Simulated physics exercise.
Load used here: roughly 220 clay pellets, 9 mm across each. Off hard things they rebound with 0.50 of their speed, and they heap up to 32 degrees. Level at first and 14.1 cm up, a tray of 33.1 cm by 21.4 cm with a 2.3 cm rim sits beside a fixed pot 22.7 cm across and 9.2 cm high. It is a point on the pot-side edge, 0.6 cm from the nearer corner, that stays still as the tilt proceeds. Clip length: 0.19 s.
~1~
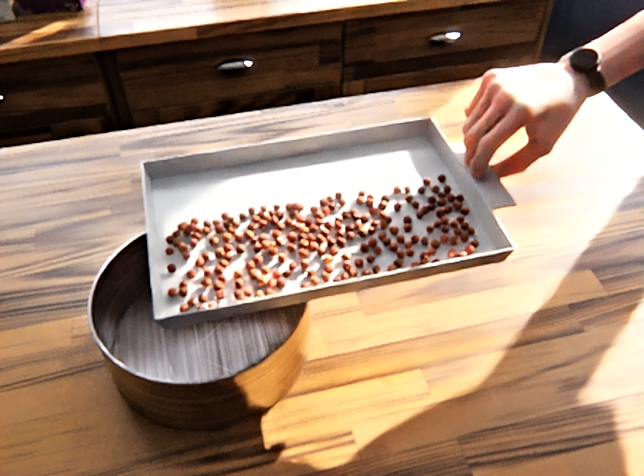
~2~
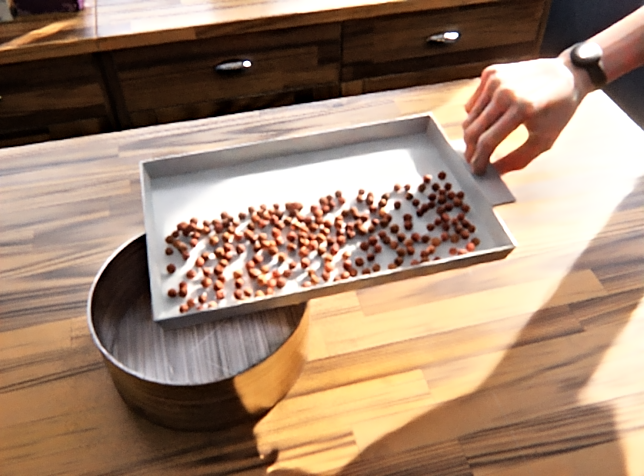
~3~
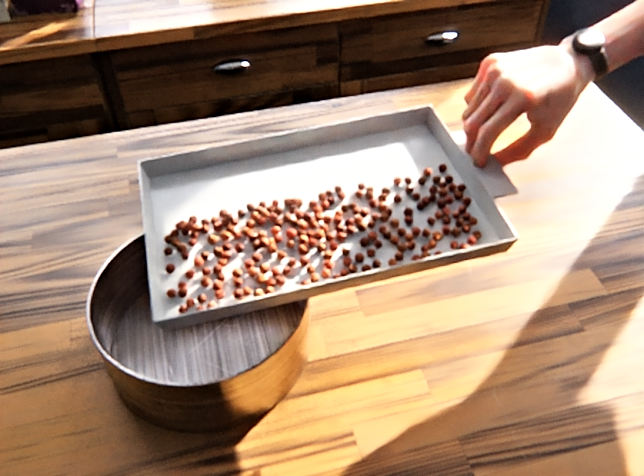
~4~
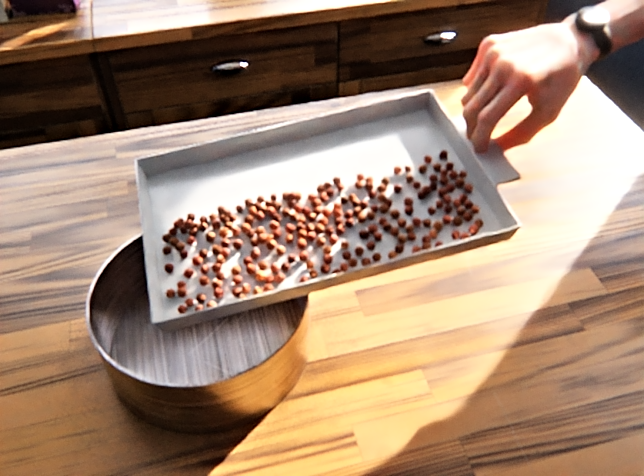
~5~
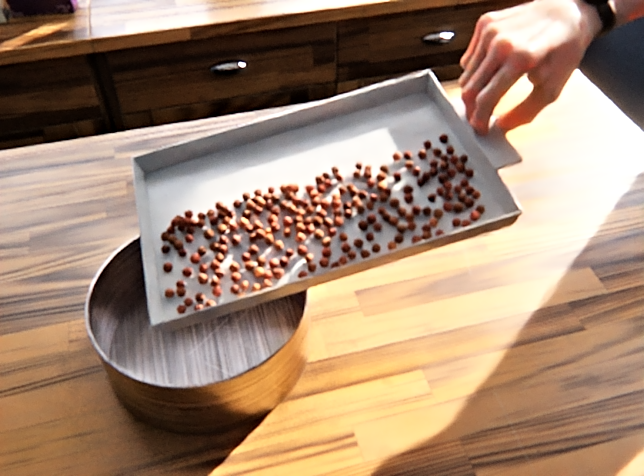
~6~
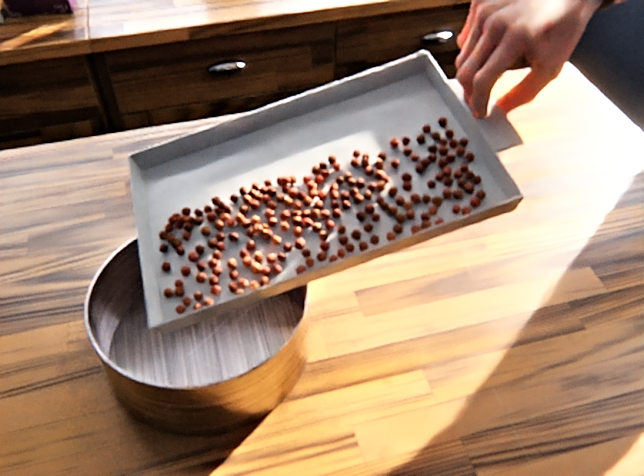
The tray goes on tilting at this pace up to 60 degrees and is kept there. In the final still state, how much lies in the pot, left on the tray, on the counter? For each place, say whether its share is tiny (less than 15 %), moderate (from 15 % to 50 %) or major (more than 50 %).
Shares - pot: Tiny, tray: Major, counter: Moderate.
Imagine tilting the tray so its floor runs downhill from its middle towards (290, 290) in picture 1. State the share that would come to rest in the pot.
My best guess is some 0 per cent.
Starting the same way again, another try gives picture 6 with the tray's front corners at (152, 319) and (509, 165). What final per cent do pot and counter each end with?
In the pot: 20 per cent; on the counter: 15 per cent.
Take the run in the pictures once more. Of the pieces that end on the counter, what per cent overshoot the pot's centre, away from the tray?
Share past the middle: Roughly 100 percent.
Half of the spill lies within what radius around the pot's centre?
22 cm.
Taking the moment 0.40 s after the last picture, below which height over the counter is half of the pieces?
I'd put it near 22 cm.
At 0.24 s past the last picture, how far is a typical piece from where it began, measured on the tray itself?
By then it sits near 3 cm from where it began.
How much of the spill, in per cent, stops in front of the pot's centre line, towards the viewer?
About 100 percent of the spill.
Then, 0.24 s after the last picture, tilt 37 degrees; the tray holds 100 %, the pot 0 %.
Then, 0.40 s after the last picture, tilt 53 degrees; the tray holds 100 %, the pot 0 %.
Then, 0.69 s after the last picture, tilt 60 degrees; the tray holds 75 %, the pot 0 %.
In the end, pot 5 %, tray 65 %, counter 30 %.
